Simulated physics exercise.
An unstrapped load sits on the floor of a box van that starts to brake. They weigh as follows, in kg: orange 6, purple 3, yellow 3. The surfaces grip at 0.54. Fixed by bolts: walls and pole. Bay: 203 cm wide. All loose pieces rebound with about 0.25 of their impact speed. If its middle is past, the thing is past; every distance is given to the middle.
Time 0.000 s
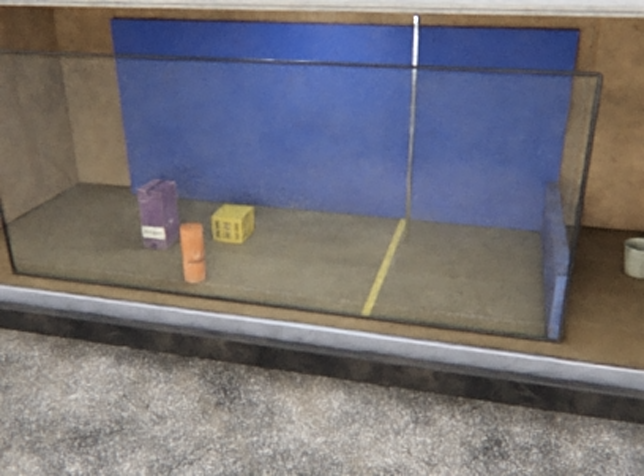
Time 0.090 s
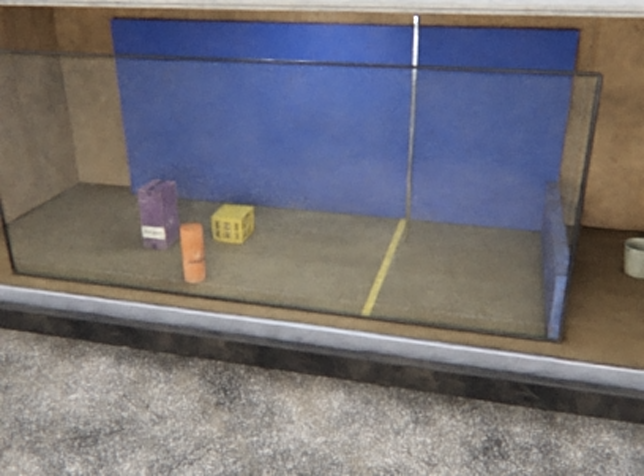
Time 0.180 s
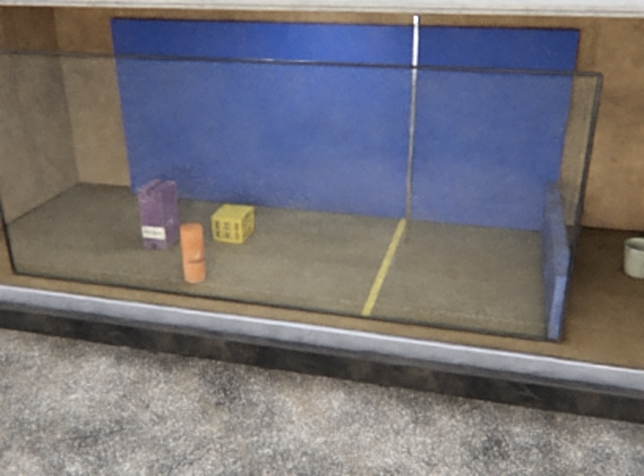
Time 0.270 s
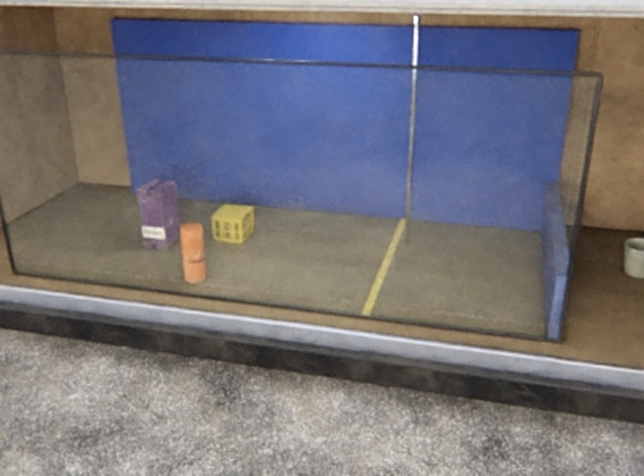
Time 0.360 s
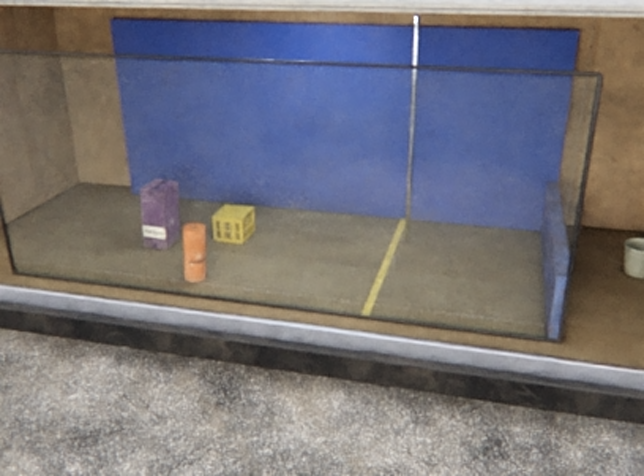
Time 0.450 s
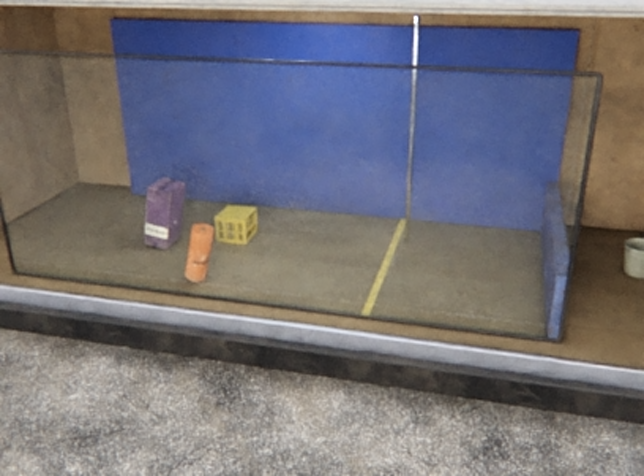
A long glass-fronted enclosure with a blue back wall and a grey-brown floor stands above speckled grey ground, seen from the front and slightly above. A purple box, an orange roll and a yellow crate sit at left, with a yellow line and thin pale pole farther right and a pale cup outside. All stays still until the box and roll tilt and the crate shifts slightly right, the camera fixed.
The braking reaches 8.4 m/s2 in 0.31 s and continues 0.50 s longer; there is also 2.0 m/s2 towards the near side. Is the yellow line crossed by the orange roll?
Final spot: Before the line.
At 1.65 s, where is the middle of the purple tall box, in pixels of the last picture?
Look close to (287, 255) and you'll spot it.
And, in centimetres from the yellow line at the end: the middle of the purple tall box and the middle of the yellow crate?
Result: Purple tall box = 80 cm short, yellow crate = 0 cm past.
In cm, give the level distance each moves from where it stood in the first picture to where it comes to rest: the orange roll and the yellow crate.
Orange roll 140 and yellow crate 160.
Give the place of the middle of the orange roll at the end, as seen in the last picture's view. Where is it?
Once everything settles, you'd find it around (348, 295).
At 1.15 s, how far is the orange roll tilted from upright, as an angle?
Around 90° off upright.
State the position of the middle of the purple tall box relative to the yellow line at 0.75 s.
Position: Approx. 165 cm short.
After 0.75 s the orange roll is 100 cm short of the yellow line, tilted 90°, near (248, 279) in the last picture's view; the yellow crate 118 cm short of the yellow line, tilted 0°.
After 1.15 s the orange roll is 28 cm short of the yellow line, tilted 90°, near (333, 296) in the last picture's view; the yellow crate 28 cm short of the yellow line, tilted 0°.
After 1.65 s the orange roll is 17 cm short of the yellow line, tilted 90°, near (347, 297) in the last picture's view; the yellow crate 1 cm past the yellow line, tilted 0°.
At rest, 3.2 s, orange roll stops short of the yellow line; purple tall box stops short of the yellow line.
